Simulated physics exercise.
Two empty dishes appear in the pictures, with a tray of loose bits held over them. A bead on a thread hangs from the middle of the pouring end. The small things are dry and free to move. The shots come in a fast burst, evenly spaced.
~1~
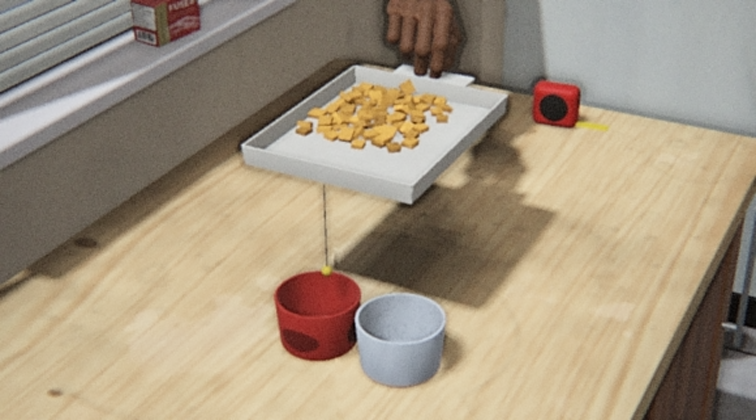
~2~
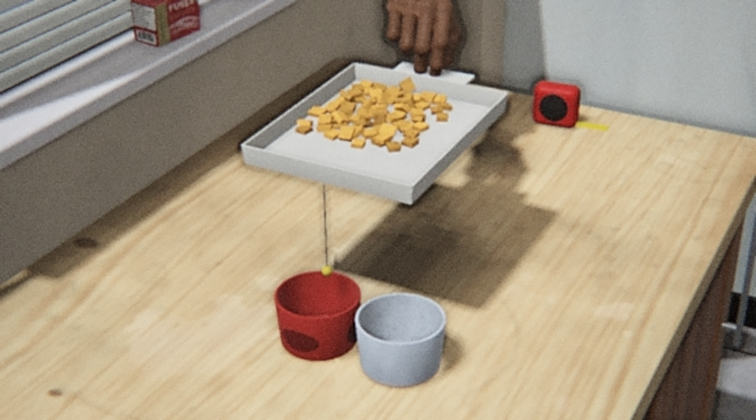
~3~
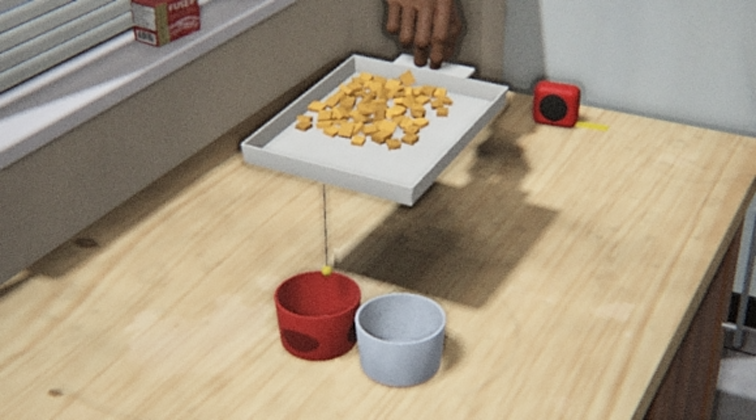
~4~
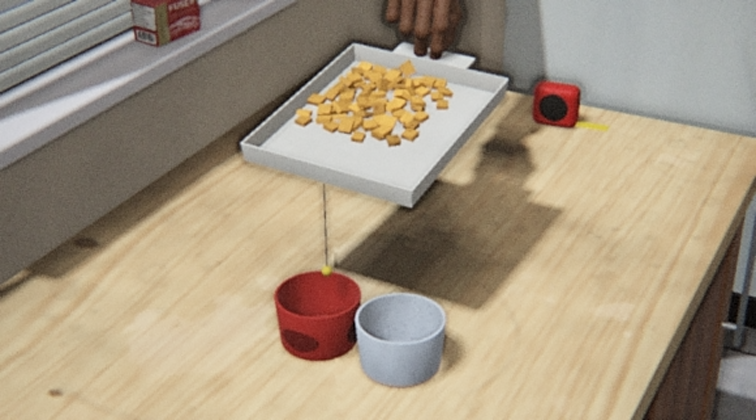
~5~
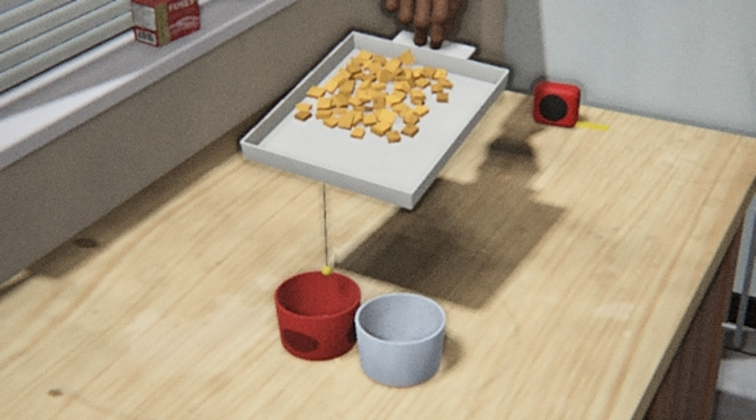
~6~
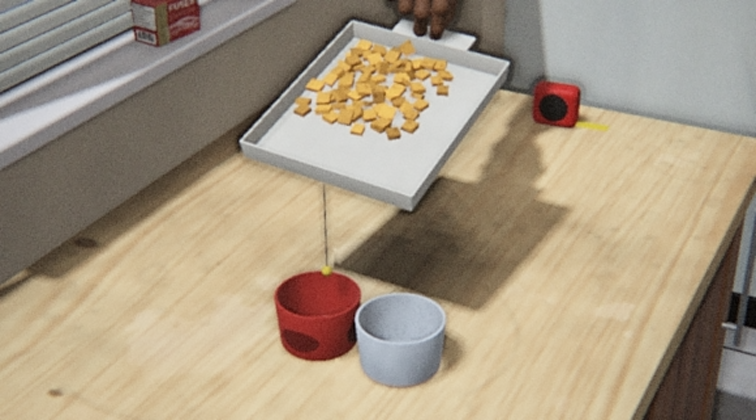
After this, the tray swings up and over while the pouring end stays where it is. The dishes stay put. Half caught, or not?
Mostly kept.
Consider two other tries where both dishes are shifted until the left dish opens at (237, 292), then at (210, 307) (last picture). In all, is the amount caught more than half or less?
The first place gets a lesser share, the second a lesser share.
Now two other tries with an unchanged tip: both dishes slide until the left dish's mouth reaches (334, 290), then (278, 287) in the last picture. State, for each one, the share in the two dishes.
70 and 60 %.
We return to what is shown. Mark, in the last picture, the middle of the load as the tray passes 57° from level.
About (365, 174).
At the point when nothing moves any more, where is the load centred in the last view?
Close to (390, 355), more or less.
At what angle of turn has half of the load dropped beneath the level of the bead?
Angle: Close to 105°.
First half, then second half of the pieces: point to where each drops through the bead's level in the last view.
Points: About (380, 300), then about (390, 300).
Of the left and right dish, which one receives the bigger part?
In the end, the right-side dish gets more.
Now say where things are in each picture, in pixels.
Corners of the pouring end (245, 145) and (411, 184), level; middle of the load (373, 116), small crackers; left dish (297, 335); right dish (381, 360); bead on its thread (327, 271), in the first picture.
Corners of the pouring end (245, 145) and (411, 185), level; middle of the load (373, 114), in the second picture.
Corners of the pouring end (244, 144) and (411, 186), tipped barely, lowest at the right corner; middle of the load (372, 109), in the third picture.
Corners of the pouring end (244, 143) and (411, 189), tipped a little, lowest at the right corner; middle of the load (372, 102), in the fourth picture.
Corners of the pouring end (244, 142) and (411, 192), tipped a little, lowest at the right corner; middle of the load (372, 94), in the fifth picture.
Corners of the pouring end (243, 141) and (411, 194), tipped a little, lowest at the right corner; middle of the load (372, 87); left dish (297, 335); right dish (381, 360), in the sixth picture.
Just after the last frame, tray tipped steeply; almost all on the tray; about a tenth in the air.
A moment on, tray tipped right over; the larger part on the tray; about a tenth in the right dish; just a few in the left dish; just a few outside both.
Further on, tray tipped past a quarter turn; roughly two thirds in the right dish; roughly a quarter in the left dish; about a tenth outside both.
When it is over, tray tipped past a quarter turn; roughly two thirds in the right dish; roughly a quarter in the left dish; about a tenth outside both.
